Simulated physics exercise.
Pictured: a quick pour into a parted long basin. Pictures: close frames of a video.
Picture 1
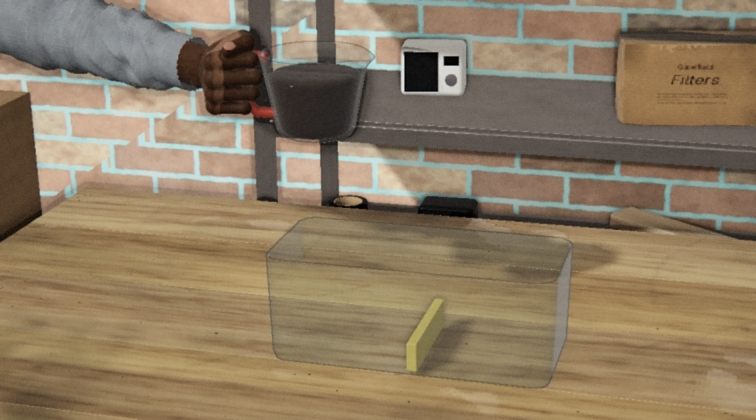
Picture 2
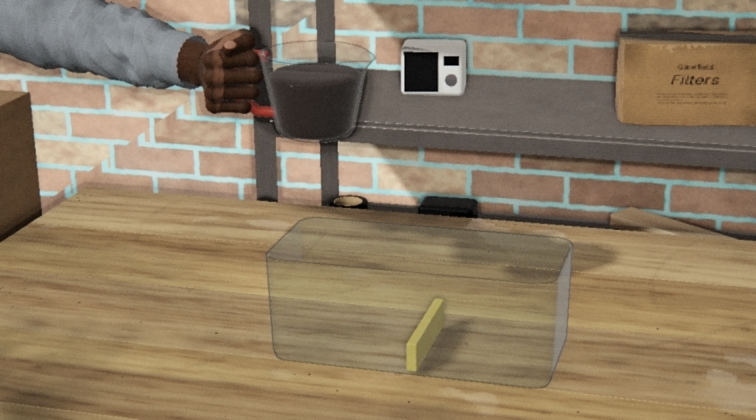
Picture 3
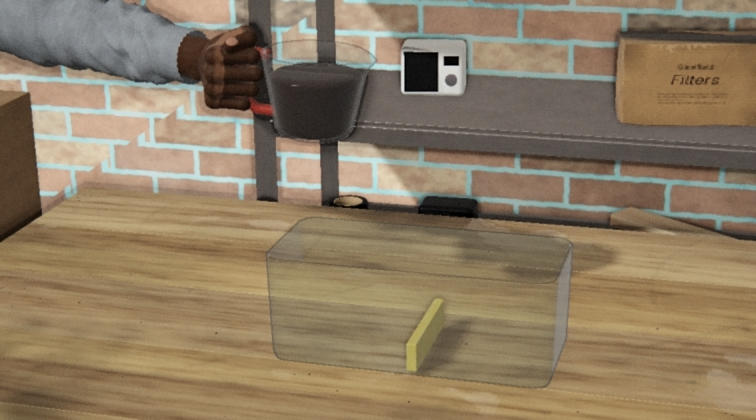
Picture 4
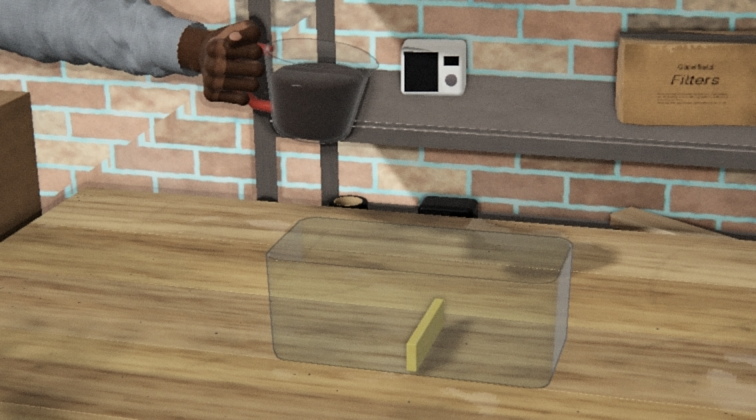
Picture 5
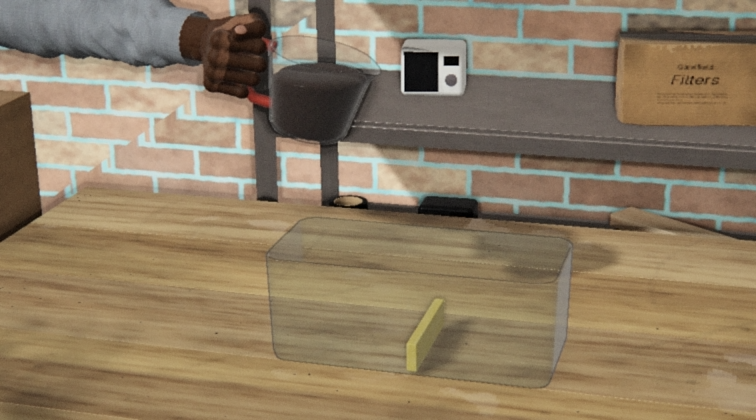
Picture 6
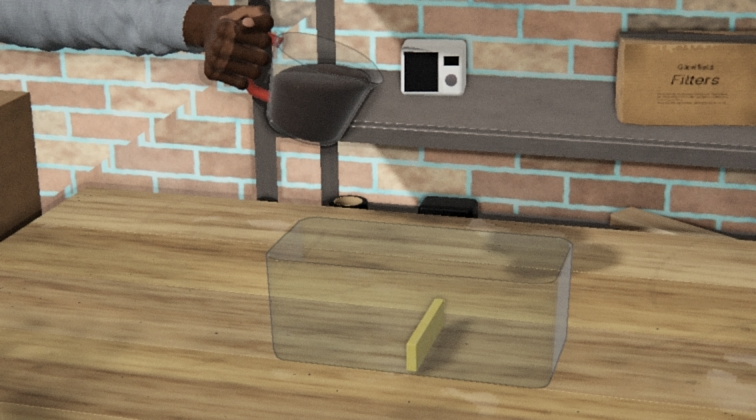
A dark-skinned hand in a grey sleeve holds a clear cup of dark coffee by its red handle, nearly upright above a wooden table. The hand slowly tilts the cup to the right, its far rim dipping lower, while the clear long basin with a yellow divider below stays still and empty.
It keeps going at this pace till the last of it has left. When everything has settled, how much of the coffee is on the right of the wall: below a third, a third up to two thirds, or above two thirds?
I'd put the amount right of the wall between the two marks of a third and two thirds.
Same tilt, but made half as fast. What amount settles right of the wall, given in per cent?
It works out near 70 %.
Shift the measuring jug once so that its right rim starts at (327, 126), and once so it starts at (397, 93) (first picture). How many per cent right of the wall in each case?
15 and 65 per cent.
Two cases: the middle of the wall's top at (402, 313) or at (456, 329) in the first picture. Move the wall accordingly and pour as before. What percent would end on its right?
First try close to 75 percent, second try close to 10 percent.
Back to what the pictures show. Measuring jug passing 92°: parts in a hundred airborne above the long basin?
Estimated: 45 per cent or thereabouts.
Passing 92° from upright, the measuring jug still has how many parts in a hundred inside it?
I'd reckon near 45 percent is still held at that tilt.
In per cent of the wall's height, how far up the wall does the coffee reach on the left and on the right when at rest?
The left side sits at 30 per cent and the right side at 30.
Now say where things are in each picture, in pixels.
In the first picture, it leans 0°; its right rim is at (374, 57); the coffee meets the walls at (272, 70) and (361, 75); the long basin's rim runs from (284, 238) to (565, 263); the wall's top is at (426, 322).
In the second picture, it leans 1°; its right rim is at (374, 58); the coffee meets the walls at (273, 70) and (361, 75).
In the third picture, it leans 3°; its right rim is at (376, 61); the coffee meets the walls at (274, 69) and (362, 76).
In the fourth picture, it leans 7°; its right rim is at (378, 66); the coffee meets the walls at (275, 69) and (364, 77).
In the fifth picture, it leans 13°; its right rim is at (381, 73); the coffee meets the walls at (277, 70) and (366, 78).
In the sixth picture, it leans 20°; its right rim is at (383, 81); the coffee meets the walls at (278, 73) and (372, 80).
A moment on, the measuring jug is tipped on its side and 47 per cent is still to pour, 2 is left of the wall and 8 right of it.
Next, the measuring jug is tipped right over and 2 per cent is still to pour, 48 is left of the wall and 42 right of it.
Then the measuring jug is tipped right over and 0 per cent is still to pour, 55 is left of the wall and 43 right of it.
Later the measuring jug is tipped right over and 0 per cent is still to pour, 55 is left of the wall and 43 right of it.
Finally, 55 per cent lies left of the wall, 44 right of it and 2 outside.
